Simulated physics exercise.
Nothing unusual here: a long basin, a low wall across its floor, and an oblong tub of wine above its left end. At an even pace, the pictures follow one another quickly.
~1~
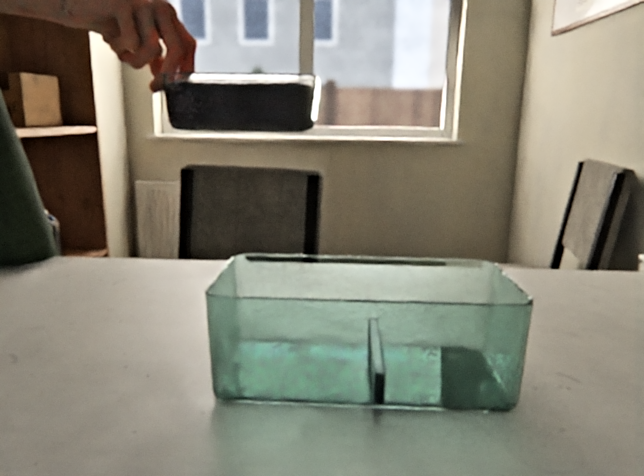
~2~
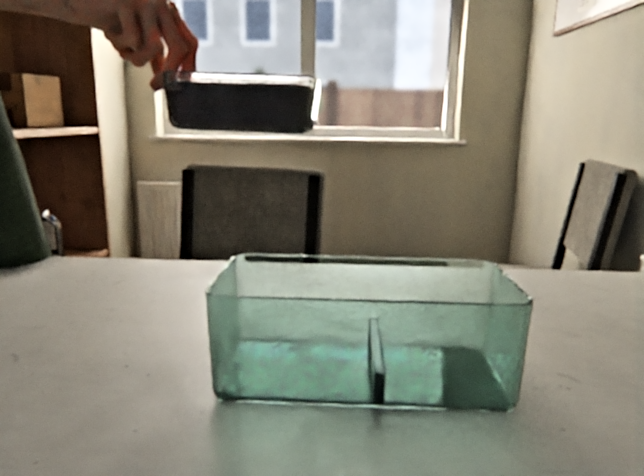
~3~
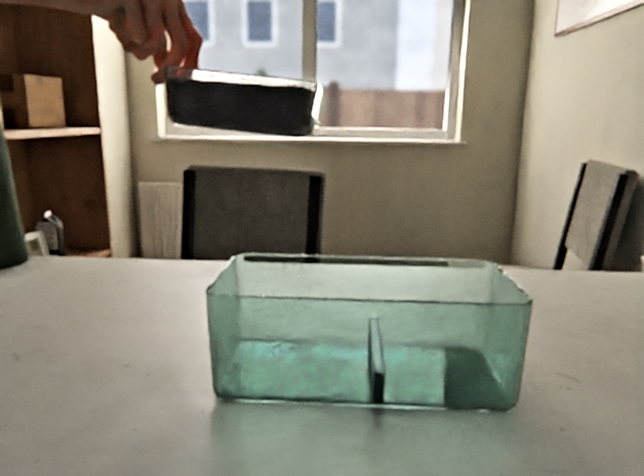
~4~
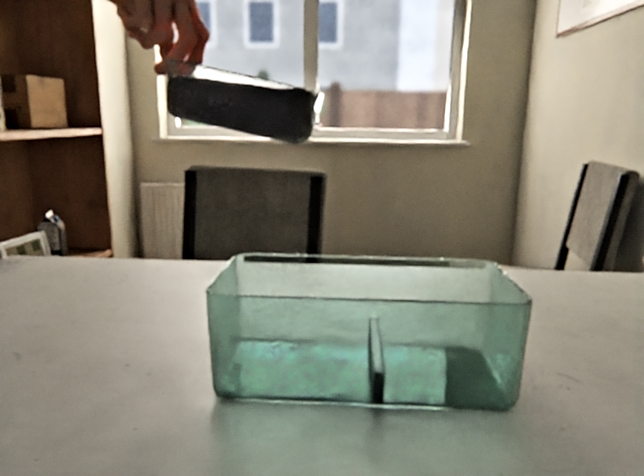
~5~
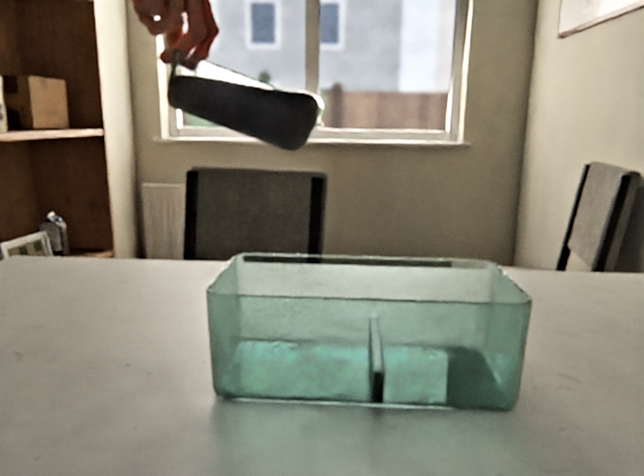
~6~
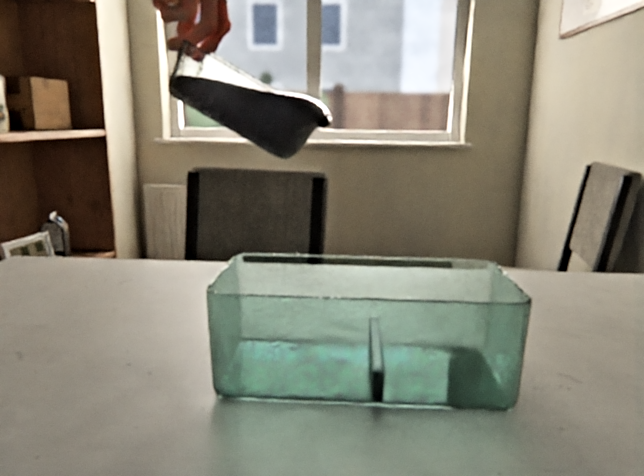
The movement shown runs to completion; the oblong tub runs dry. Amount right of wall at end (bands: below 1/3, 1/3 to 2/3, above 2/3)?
After it calms, what's right of the wall is a middling share, one third to two thirds.
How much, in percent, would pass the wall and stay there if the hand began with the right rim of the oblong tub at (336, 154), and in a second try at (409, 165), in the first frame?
Near 60 in a hundred first, near 80 in a hundred second.
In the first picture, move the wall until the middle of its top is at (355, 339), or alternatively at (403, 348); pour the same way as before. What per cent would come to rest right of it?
About 75 % for the first and about 20 % for the second.
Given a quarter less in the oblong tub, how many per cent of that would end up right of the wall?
That share would be some 40 parts in a hundred.
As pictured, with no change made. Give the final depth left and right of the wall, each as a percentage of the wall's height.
The left side ends up close to 20, the right side close to 40.
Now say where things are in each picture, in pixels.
In the first frame, it leans 0°; its right rim is at (317, 80); the wine meets the walls at (179, 86) and (315, 88); the long basin's rim runs from (221, 274) to (512, 282); the wall's top is at (376, 343).
In the second frame, it leans 1°; its right rim is at (318, 82); the wine meets the walls at (180, 86) and (316, 88).
In the third frame, it leans 5°; its right rim is at (319, 87); the wine meets the walls at (181, 84) and (316, 91).
In the fourth frame, it leans 11°; its right rim is at (320, 96); the wine meets the walls at (183, 81) and (319, 94).
In the fifth frame, it leans 19°; its right rim is at (320, 107); the wine meets the walls at (184, 80) and (322, 102); 2 per cent is over the edge.
In the sixth frame, it leans 29°; its right rim is at (318, 119); the wine meets the walls at (186, 79) and (307, 103); 8 per cent is over the edge.
A moment on, the oblong tub is tipped on its side and 11 per cent is still to pour, 6 is left of the wall and 24 right of it.
Next, the oblong tub is tipped on its side and 2 per cent is still to pour, 31 is left of the wall and 61 right of it.
Then the oblong tub is tipped on its side and 0 per cent is still to pour, 36 is left of the wall and 58 right of it.
Later the oblong tub is tipped on its side and 0 per cent is still to pour, 38 is left of the wall and 57 right of it.
Finally, 38 per cent lies left of the wall, 57 right of it and 4 outside.
